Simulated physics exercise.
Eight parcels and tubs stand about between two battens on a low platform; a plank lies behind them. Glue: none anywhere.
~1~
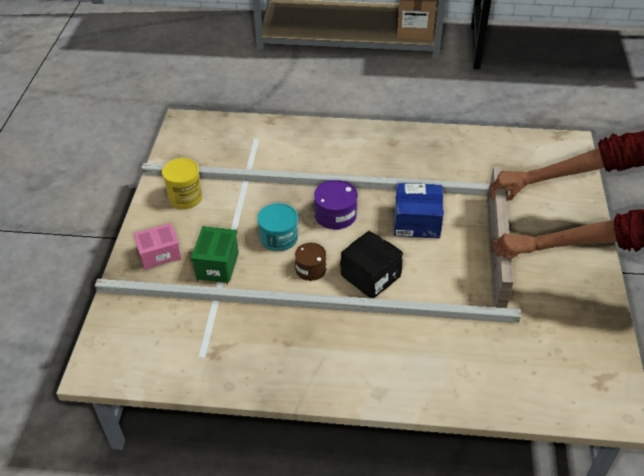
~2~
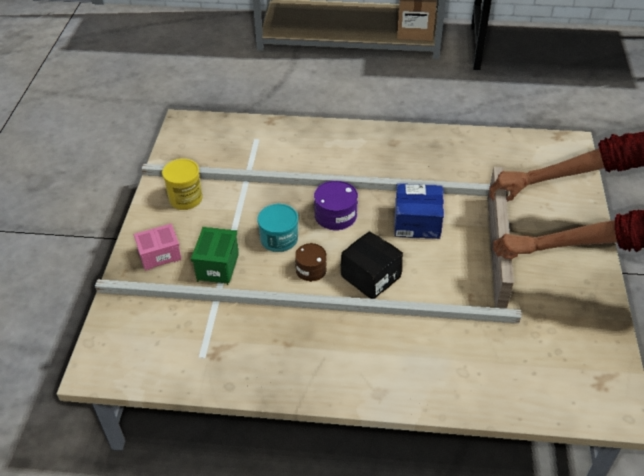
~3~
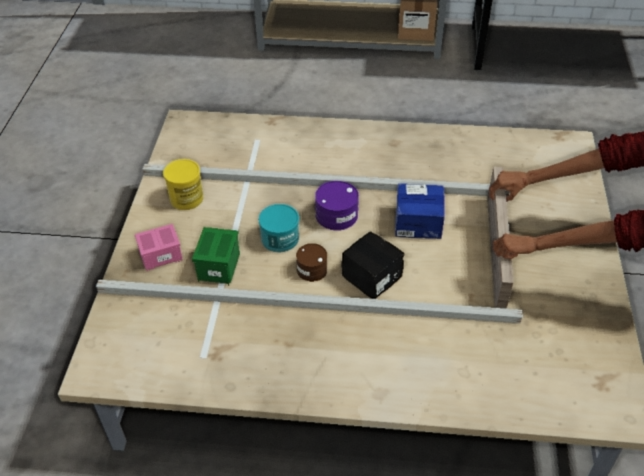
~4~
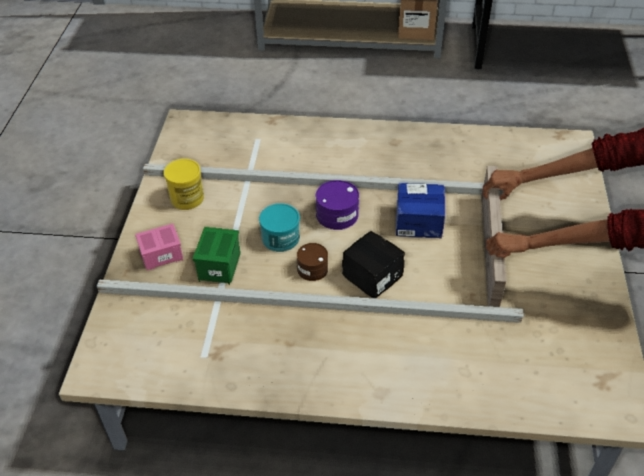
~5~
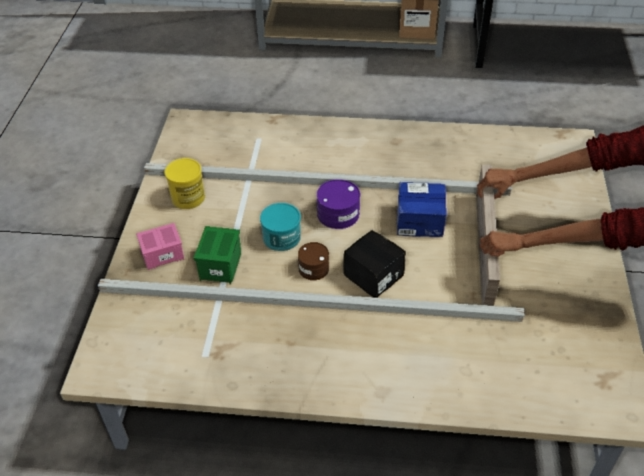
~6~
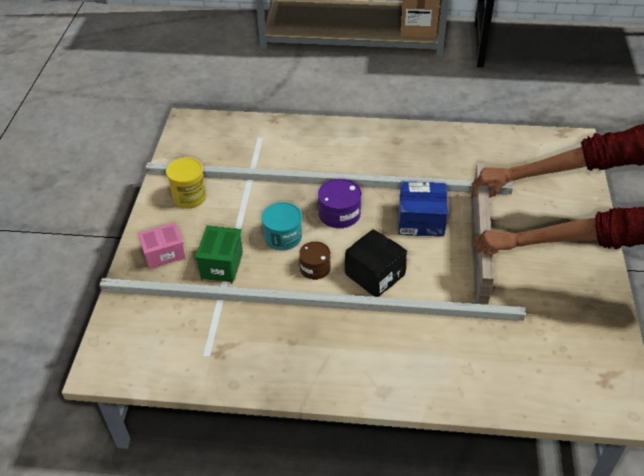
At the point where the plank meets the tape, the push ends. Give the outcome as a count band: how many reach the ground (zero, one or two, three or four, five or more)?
One or two reach the ground.
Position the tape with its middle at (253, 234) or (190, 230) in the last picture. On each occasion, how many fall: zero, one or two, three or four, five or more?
First tape: No fall at all; second tape: Three to four.
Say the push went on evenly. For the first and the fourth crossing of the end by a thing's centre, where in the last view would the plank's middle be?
First: Around (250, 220). Next: Around (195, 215).
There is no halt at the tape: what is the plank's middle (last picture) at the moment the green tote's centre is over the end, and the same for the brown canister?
Green tote over the end: About (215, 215). Brown canister over the end: About (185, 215).
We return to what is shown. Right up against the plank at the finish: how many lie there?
Looks like 3 of them, all told.
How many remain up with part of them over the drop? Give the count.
The total here is 1.
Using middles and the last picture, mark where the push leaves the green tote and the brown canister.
In the last view, the middles sit near (134, 251) and near (168, 254).
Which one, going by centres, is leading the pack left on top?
It's the yellow pail.
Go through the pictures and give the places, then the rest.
The first frame shows pink tote (158, 247); yellow pail (183, 184); green tote (216, 255); plank (499, 236); tape (233, 234).
The second frame shows yellow pail (183, 185); black parcel (372, 265).
The third frame shows green tote (217, 256); brown canister (312, 262).
The fourth frame shows pink tote (160, 247); blue parcel (420, 210).
The fifth frame shows yellow pail (186, 184); turquoise pail (281, 227).
The sixth frame shows pink tote (162, 246); yellow pail (187, 183); green tote (220, 254); plank (482, 232); tape (237, 233).
Soon after, none off yet; pink tote at rest near (162, 246); yellow pail at rest near (187, 183); green tote at rest near (220, 254).
After that, none off yet; pink tote at rest near (162, 246); yellow pail at rest near (187, 183); green tote moving near (219, 254).
In the end, the number that fall off is one or two; gone, pink tote.
